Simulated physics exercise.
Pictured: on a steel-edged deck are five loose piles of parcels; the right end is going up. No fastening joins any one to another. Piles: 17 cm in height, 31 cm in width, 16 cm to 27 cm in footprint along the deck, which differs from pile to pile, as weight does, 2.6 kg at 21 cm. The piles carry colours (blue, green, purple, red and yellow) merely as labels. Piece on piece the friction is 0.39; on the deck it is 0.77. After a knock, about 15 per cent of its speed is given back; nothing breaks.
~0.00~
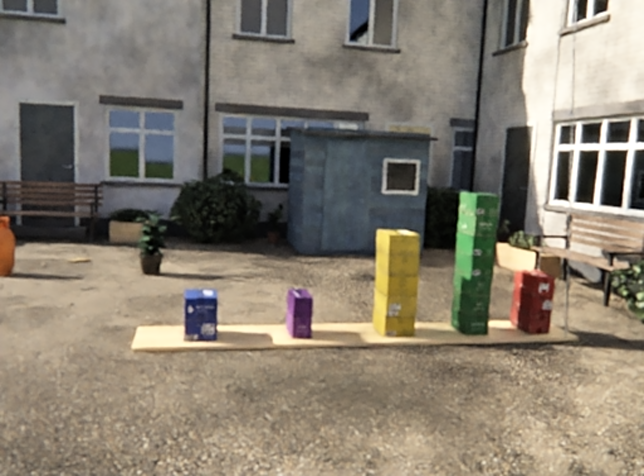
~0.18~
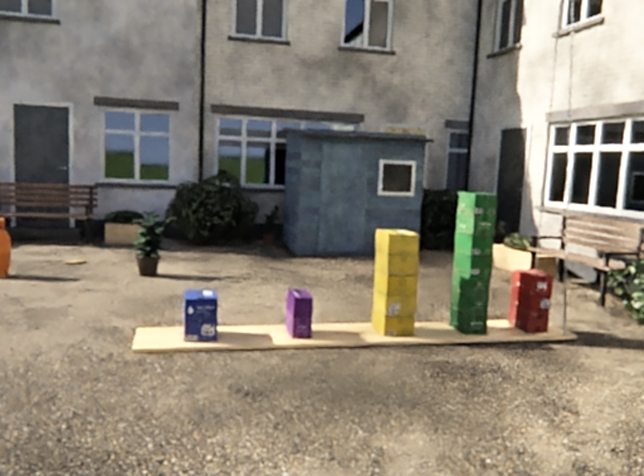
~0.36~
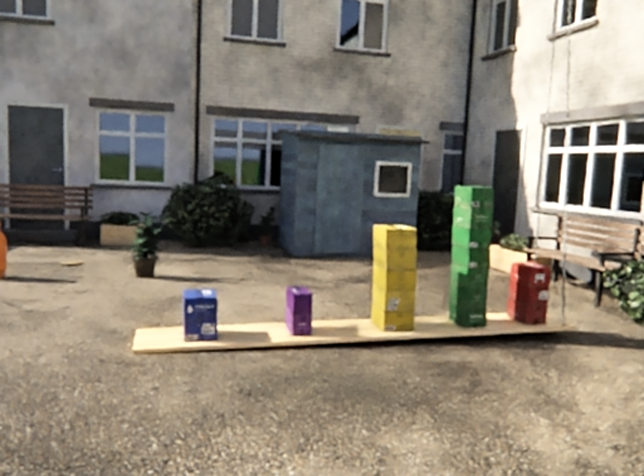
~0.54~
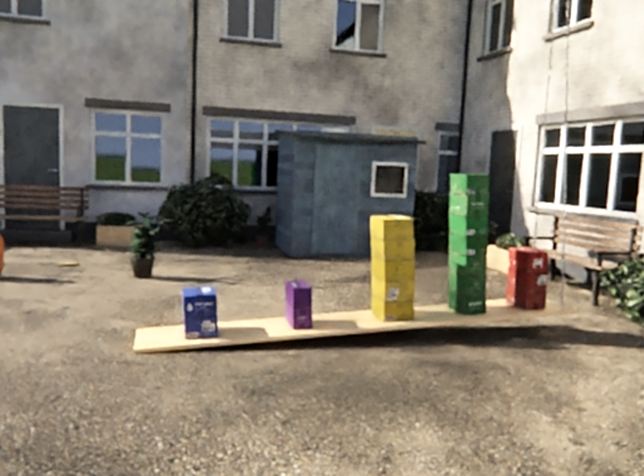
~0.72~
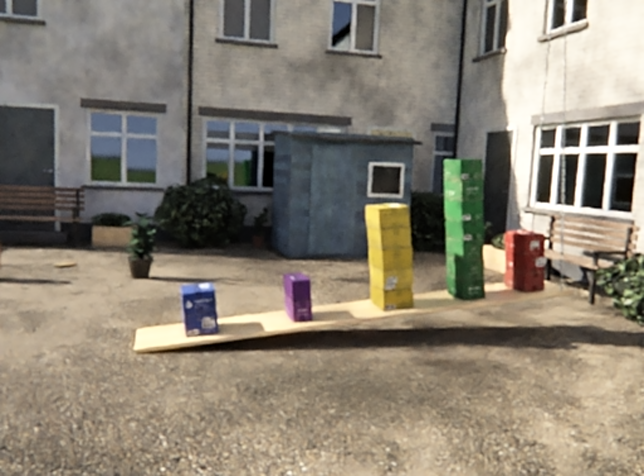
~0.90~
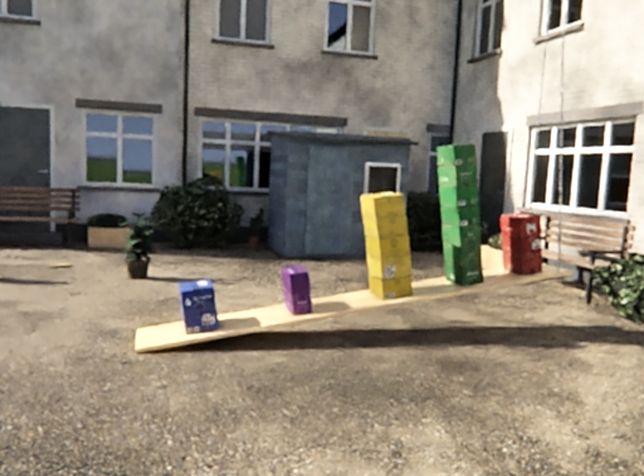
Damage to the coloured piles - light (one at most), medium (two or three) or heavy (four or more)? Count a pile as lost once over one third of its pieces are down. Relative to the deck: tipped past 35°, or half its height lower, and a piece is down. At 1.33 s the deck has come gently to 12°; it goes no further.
Heavy.
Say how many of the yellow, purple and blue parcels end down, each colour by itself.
Count - yellow = 4; purple = 1; blue = 1.
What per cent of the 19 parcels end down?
About 70% of them.
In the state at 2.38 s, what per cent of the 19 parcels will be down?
At that instant, 60 percent.
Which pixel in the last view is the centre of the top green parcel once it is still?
In the final picture its centre lies roughly at (117, 316).
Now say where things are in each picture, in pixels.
In the first frame (each place is the centre of the face we see best; the camera moves round a little; leans and shifts are taken against what carries them), middle of the deck's edge (375, 344) slope 0°; top red parcel (544, 286); top yellow parcel (404, 245); all as stacked.
Middle of the deck's edge (375, 344) slope 0°; top green parcel (486, 205), in the second frame.
Middle of the deck's edge (375, 339) slope 1°; top red parcel (540, 277), in the third frame.
Middle of the deck's edge (376, 330) slope 4°; top red parcel (538, 262), in the fourth frame.
Middle of the deck's edge (376, 319) slope 6°; top green parcel (472, 170), in the fifth frame.
Middle of the deck's edge (376, 308) slope 9°; top green parcel (465, 155); top red parcel (531, 227); all as stacked, in the sixth frame.
By 1.62 s, slope 12°; none of the 19 parcels down, 7 disturbed; top green parcel tilted 18°.
By 2.38 s, slope 12°; 11 of the 19 parcels down; top green parcel tilted 57°, 65 cm lower; top yellow parcel tilted 44°, 26 cm lower.
When it is over (4.3 s), slope 12°; 13 of the 19 parcels down; top yellow parcel upside down; top purple parcel on its side. Wrecked, blue, green, purple and yellow. In pixels of the last frame, middles, top yellow parcel near (156, 306), top purple parcel near (219, 305).
